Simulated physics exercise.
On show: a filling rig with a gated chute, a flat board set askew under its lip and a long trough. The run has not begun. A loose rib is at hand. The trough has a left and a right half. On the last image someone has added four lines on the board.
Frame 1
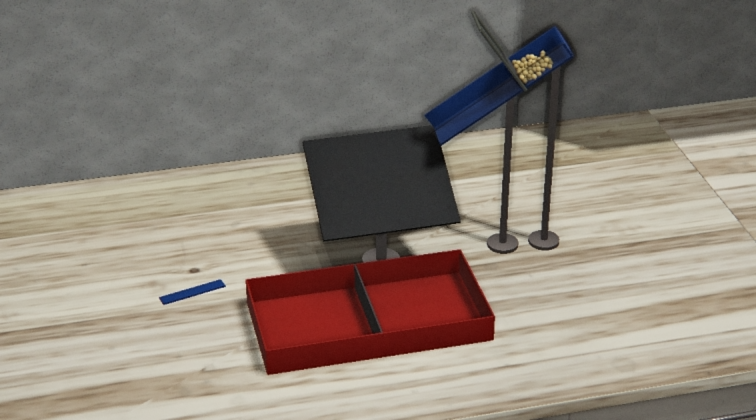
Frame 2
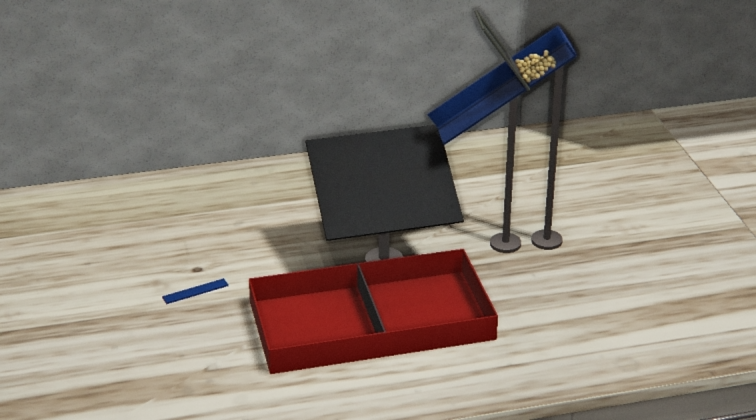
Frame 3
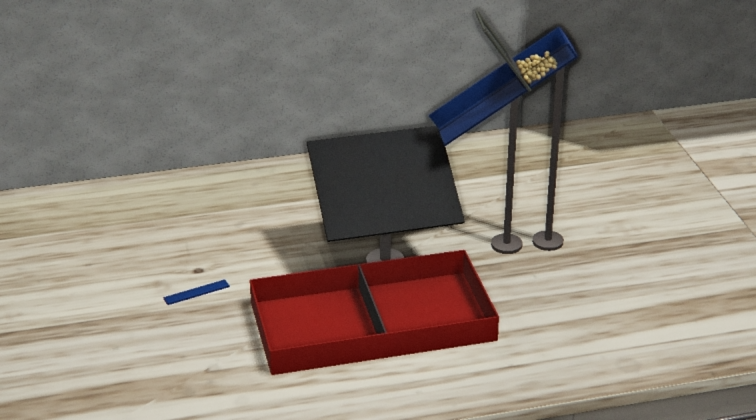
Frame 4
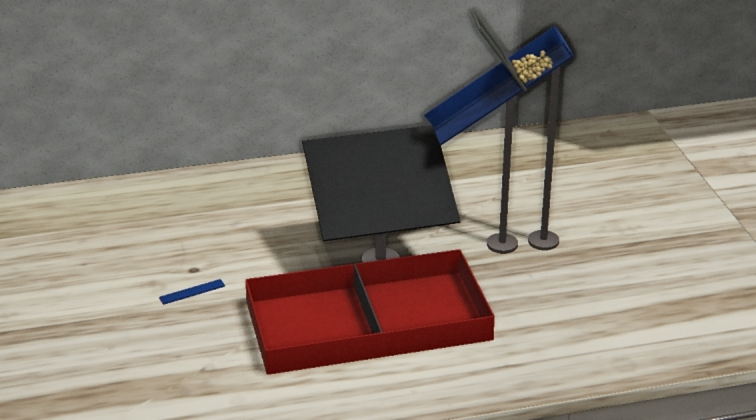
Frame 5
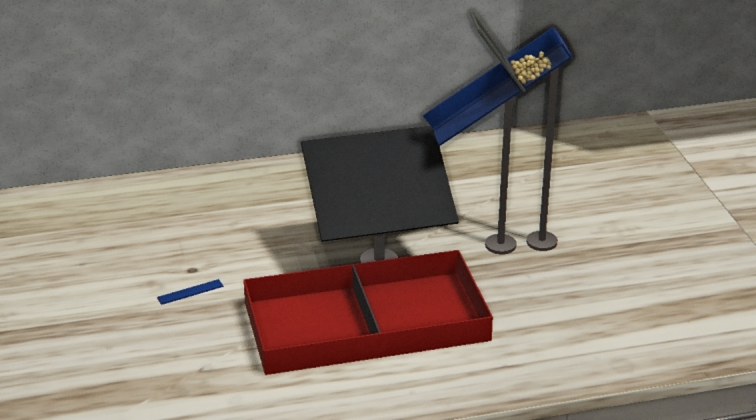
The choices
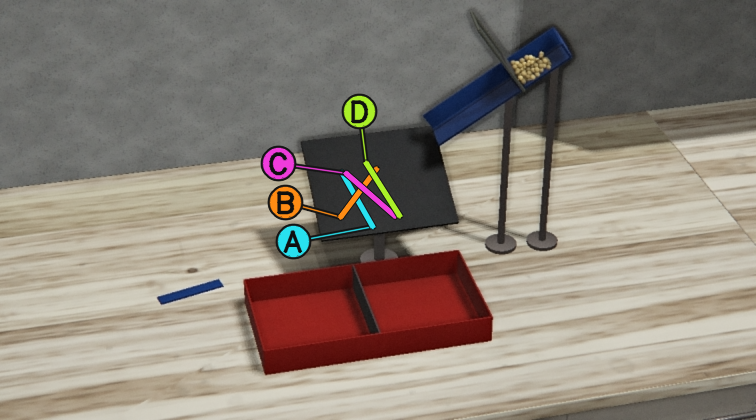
In this clip, pale beans sit behind a closed gate in a sloping blue chute above a tilted black board, with a divided red trough in front and a blue strip at left; only the view shifts very slightly.
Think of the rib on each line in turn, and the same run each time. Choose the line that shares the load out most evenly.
Line B.
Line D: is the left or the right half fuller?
Right.
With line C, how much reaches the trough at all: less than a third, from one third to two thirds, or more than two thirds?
It is more than two thirds.
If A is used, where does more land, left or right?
The right half.
On the marked copy, line A from (341, 172) to (372, 226); line B from (376, 169) to (340, 217); line C from (346, 173) to (395, 216); line D from (366, 163) to (399, 215).
If A is chosen, of what is caught, just a few in the left half, almost all in the right.
If B is chosen, of what is caught, roughly two thirds in the left half, roughly a third in the right.
If C is chosen, of what is caught, about a tenth in the left half, almost all in the right.
If D is chosen, of what is caught, about a tenth in the left half, almost all in the right.
